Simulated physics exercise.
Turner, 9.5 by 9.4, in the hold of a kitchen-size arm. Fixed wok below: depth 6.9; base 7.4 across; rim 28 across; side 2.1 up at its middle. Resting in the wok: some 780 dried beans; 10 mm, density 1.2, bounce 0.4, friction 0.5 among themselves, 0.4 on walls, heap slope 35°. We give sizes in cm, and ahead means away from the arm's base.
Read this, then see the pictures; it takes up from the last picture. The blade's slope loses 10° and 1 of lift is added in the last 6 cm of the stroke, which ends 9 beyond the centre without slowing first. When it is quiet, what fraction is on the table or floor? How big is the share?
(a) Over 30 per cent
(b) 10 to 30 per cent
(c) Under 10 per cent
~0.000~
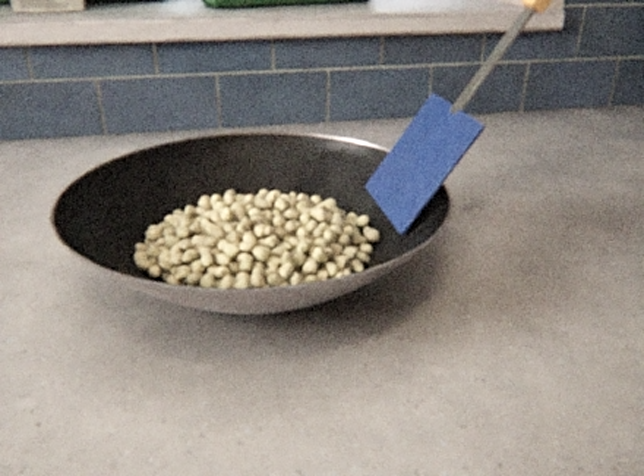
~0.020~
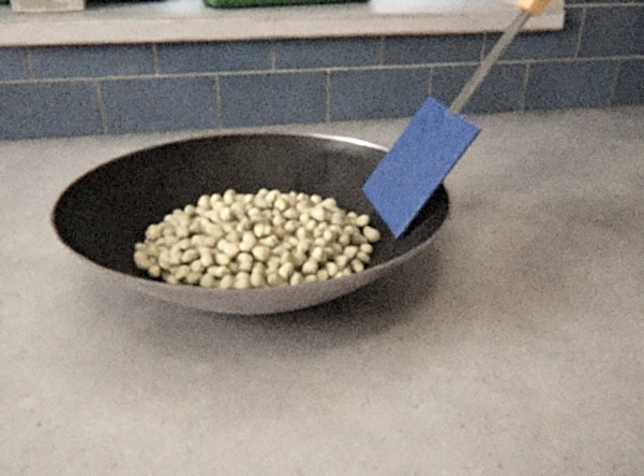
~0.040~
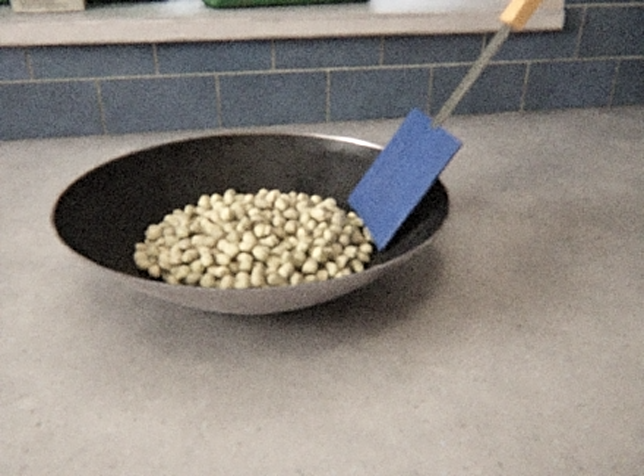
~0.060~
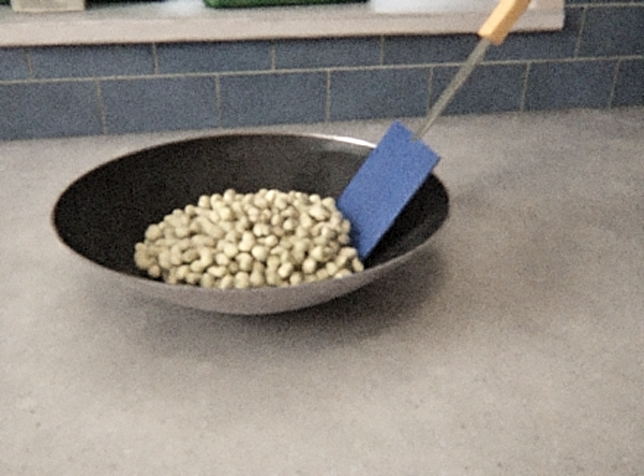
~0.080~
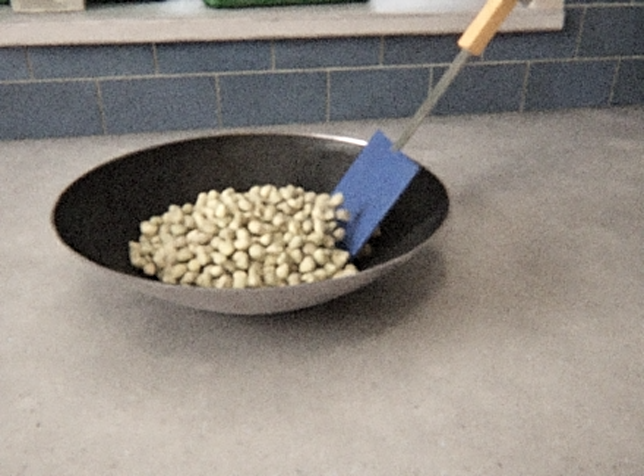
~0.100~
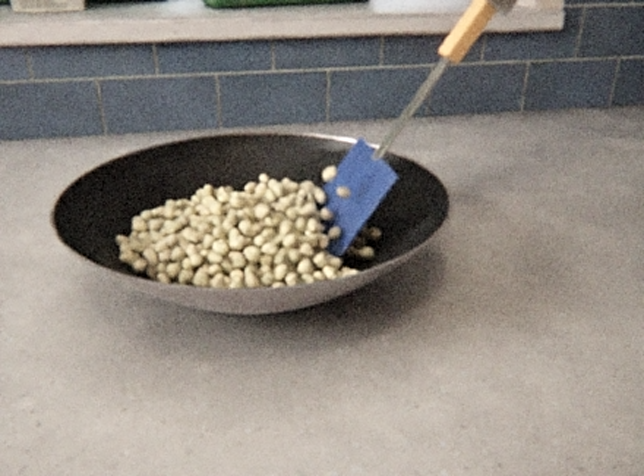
(a) Over 30 per cent.
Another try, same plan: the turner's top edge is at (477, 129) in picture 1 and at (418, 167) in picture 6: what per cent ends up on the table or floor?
Roughly 20 %.
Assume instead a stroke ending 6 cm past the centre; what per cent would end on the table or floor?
Then around 5 per cent.
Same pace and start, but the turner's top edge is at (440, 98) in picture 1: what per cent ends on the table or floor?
Roughly 45 percent ends on the table or floor.
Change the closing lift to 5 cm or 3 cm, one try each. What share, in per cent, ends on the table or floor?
Close to 35 and 40 percent respectively.
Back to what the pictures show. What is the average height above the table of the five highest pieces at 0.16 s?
They are some 9 cm up.
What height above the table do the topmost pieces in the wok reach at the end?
Top of the heap: Roughly 8.0 cm above the table top.
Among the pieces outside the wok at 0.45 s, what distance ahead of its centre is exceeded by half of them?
The distance is about 20 cm.
By 0.16 s, sloping 55°, highest piece 13 above the table; 783 in the wok, 1 on the blade or in flight.
By 0.22 s, sloping 51°, highest piece 13 above the table; 782 in the wok, 2 on the blade or in flight.
By 0.45 s, sloping 45°, highest piece 9 above the table; 494 in the wok, 227 on the table or floor, 63 on the blade or in flight.
By 1.50 s, sloping 45°, highest piece 8 above the table; 490 in the wok, 294 on the table or floor.
Final count, 490 in the wok, 294 on the table or floor. That is 38 % on the table or floor.
